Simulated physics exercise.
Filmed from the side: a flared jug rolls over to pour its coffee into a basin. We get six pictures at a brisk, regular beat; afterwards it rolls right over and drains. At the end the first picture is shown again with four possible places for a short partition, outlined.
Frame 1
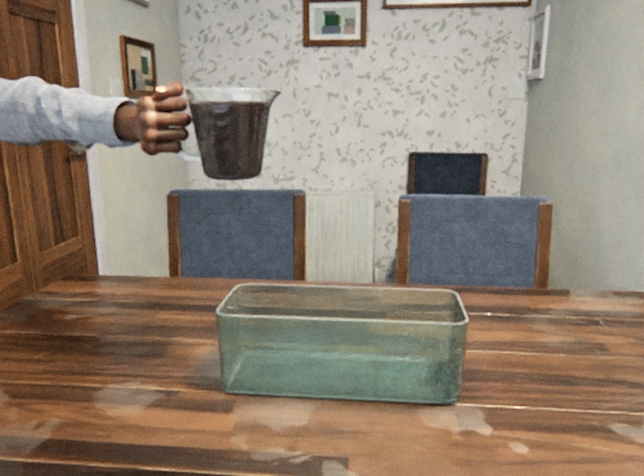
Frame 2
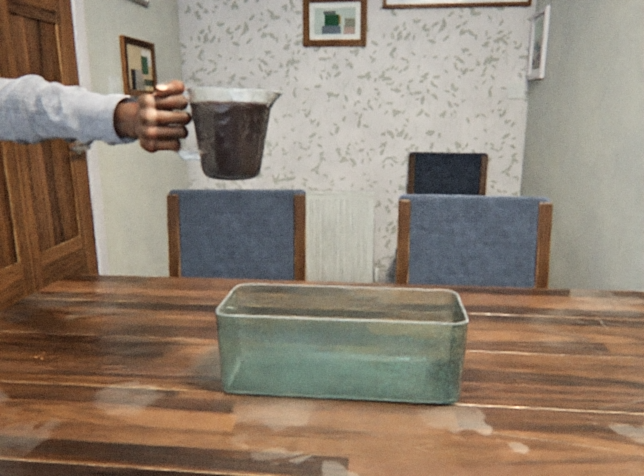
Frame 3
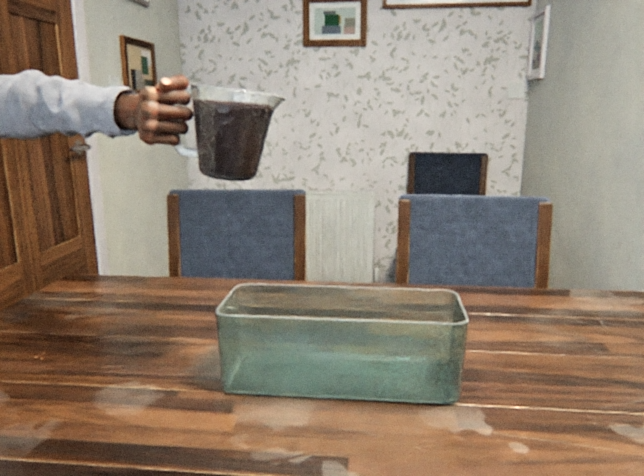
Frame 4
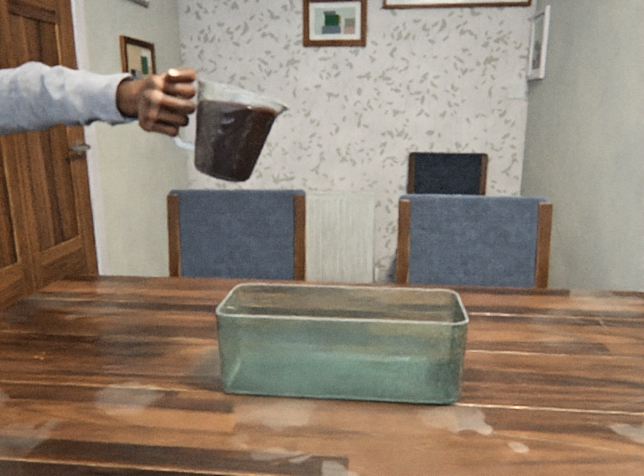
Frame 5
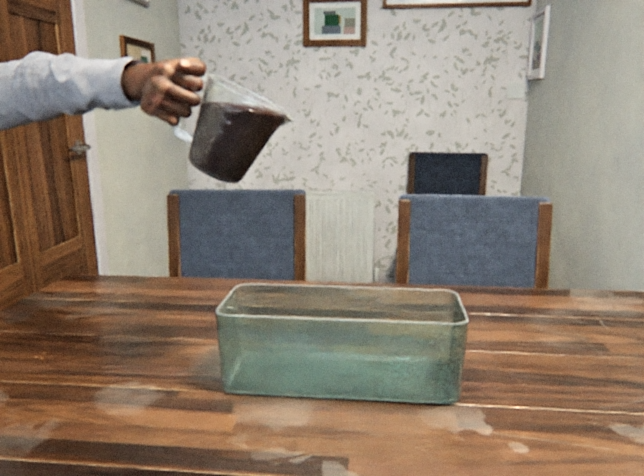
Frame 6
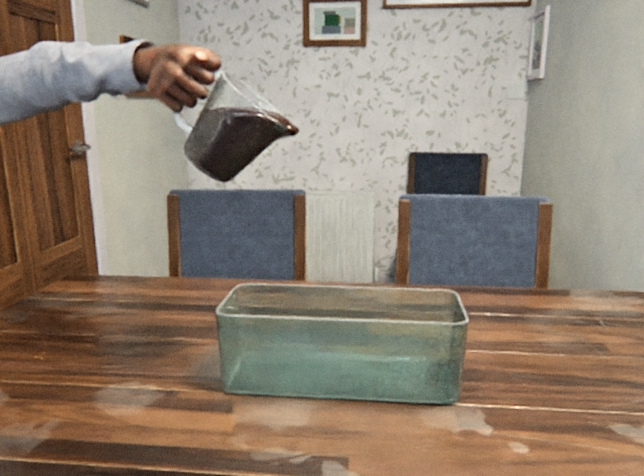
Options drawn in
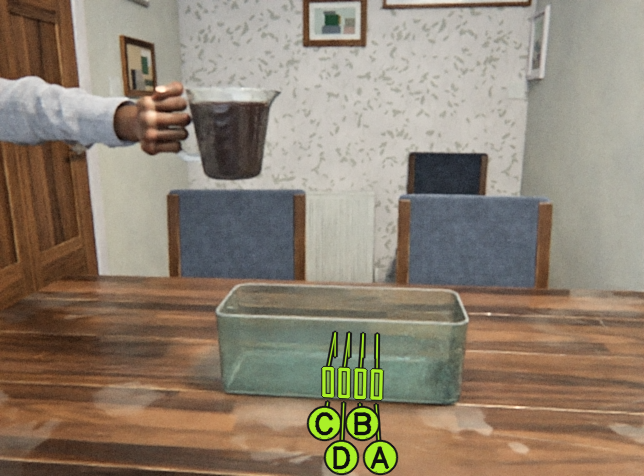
A hand held a clear jug of dark coffee upright above a glass basin on a wooden table, then steadily tilted it to the right until the coffee reached the lip.
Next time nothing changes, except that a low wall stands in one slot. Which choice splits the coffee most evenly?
Take C.
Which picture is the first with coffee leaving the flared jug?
In picture 6.
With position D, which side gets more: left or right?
The left one.
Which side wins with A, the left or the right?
The left side.
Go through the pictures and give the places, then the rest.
The first picture shows upright, lip at (280, 91); basin from (223, 388) to (460, 401); nothing has left yet.
The second picture shows upright, lip at (281, 93); nothing has left yet.
The third picture shows tipped about 7°, lip at (284, 98); nothing has left yet.
The fourth picture shows tipped about 16°, lip at (289, 107); nothing has left yet.
The fifth picture shows tipped about 27°, lip at (293, 120); nothing has left yet.
The sixth picture shows tipped about 40°, lip at (294, 135); coffee is over the lip, down to (294, 135).
In lime, A at (376, 404); B at (359, 403); C at (327, 402); D at (343, 403).
Choosing A, about 80 % ends left of the wall and 13 % right of it; 8 % is lost outside.
Choosing B, about 78 % ends left of the wall and 12 % right of it; 10 % is lost outside.
Choosing C, about 48 % ends left of the wall and 44 % right of it; 8 % is lost outside.
Choosing D, about 63 % ends left of the wall and 27 % right of it; 10 % is lost outside.
